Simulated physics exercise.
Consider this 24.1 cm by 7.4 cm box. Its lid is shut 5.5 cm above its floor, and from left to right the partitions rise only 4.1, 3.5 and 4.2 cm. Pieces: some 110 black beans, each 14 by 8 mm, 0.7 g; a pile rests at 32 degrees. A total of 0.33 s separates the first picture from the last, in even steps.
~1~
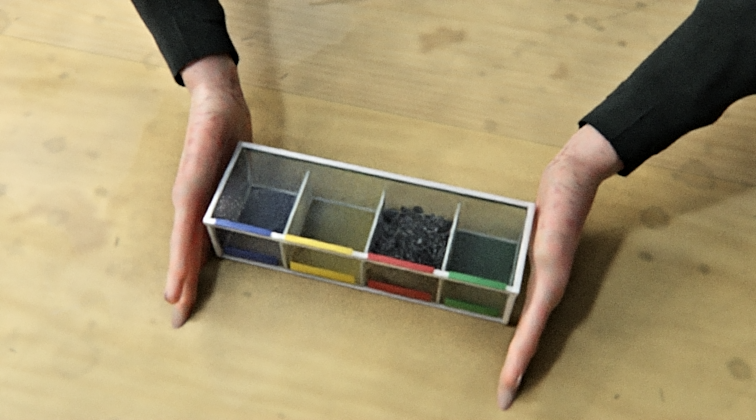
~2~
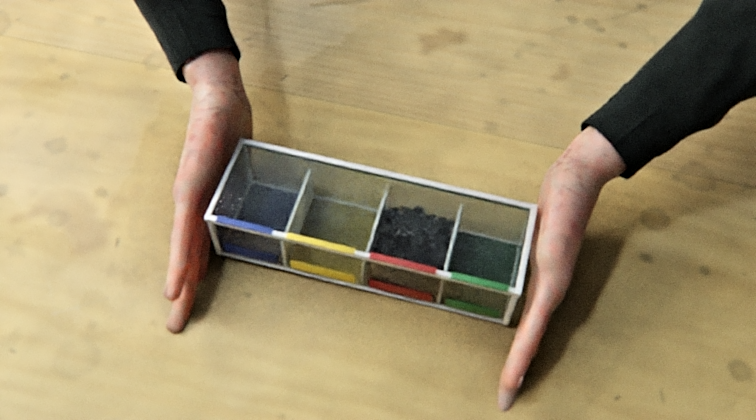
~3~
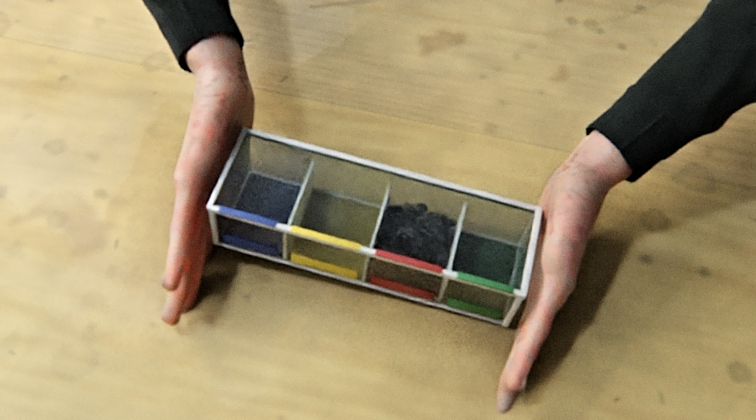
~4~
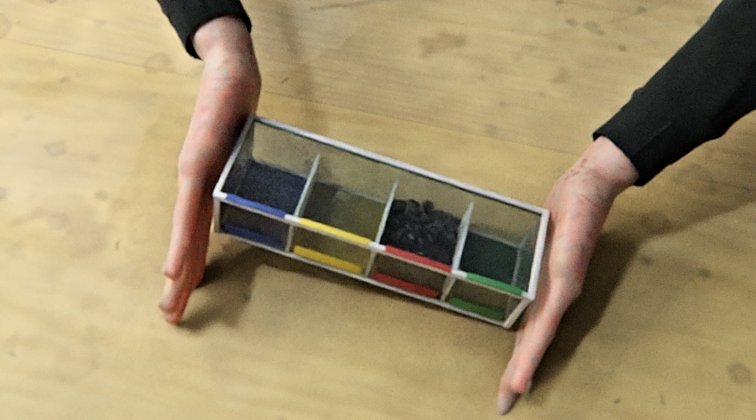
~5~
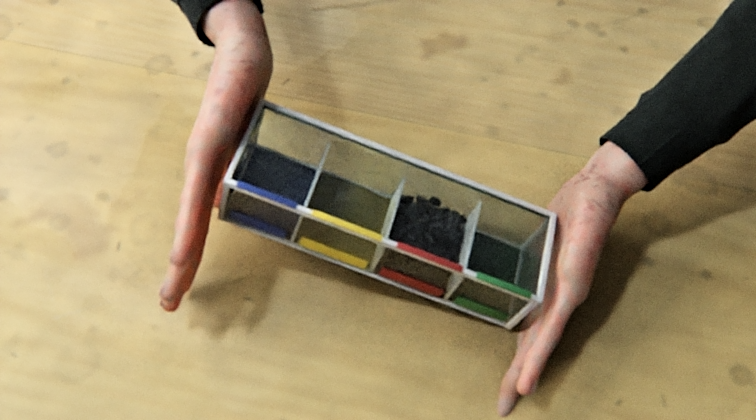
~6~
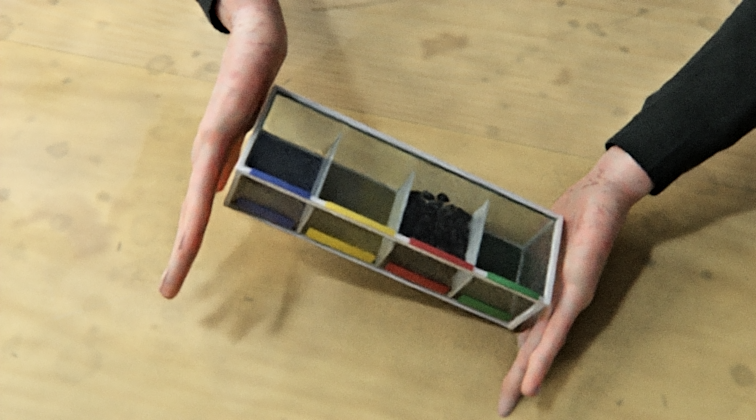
On a wooden table, two hands held a clear four-part box with blue, yellow, red and green strips and dark beans behind the red, then gradually tilted it, raising its left end.
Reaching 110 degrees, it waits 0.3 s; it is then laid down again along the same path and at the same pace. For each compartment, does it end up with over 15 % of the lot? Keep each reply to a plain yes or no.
Here goes: Red compartment yes; blue compartment no; green compartment yes; yellow compartment no.
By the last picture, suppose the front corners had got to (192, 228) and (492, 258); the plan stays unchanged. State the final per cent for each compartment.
Final shares, in per cent - red: 25, blue: 50, green: 0, yellow: 30.
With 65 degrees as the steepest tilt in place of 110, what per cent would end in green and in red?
Then the green compartment would keep 5 per cent and the red one 95 per cent.
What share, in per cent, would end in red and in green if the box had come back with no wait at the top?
Result - red: 70 %; green: 30 %.
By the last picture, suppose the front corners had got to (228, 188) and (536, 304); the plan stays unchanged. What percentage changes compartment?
About 20 per cent.
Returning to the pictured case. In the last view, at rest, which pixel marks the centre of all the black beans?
I'd say roughly (434, 261).
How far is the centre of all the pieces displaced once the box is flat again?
Roughly 2.0 cm.
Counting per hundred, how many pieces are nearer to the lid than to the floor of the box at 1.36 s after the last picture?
I'd put it at some 50 percent.
Then, 1.36 s after the last picture, tilt 110 degrees; red 80 %, green 20 %.
Then, 2.26 s after the last picture, tilt 55 degrees; red 75 %, green 25 %.
Then, 3.17 s after the last picture, tilt 0 degrees; red 75 %, green 25 %.
In the end, red 75 %, blue 0 %, green 25 %, yellow 0 %.
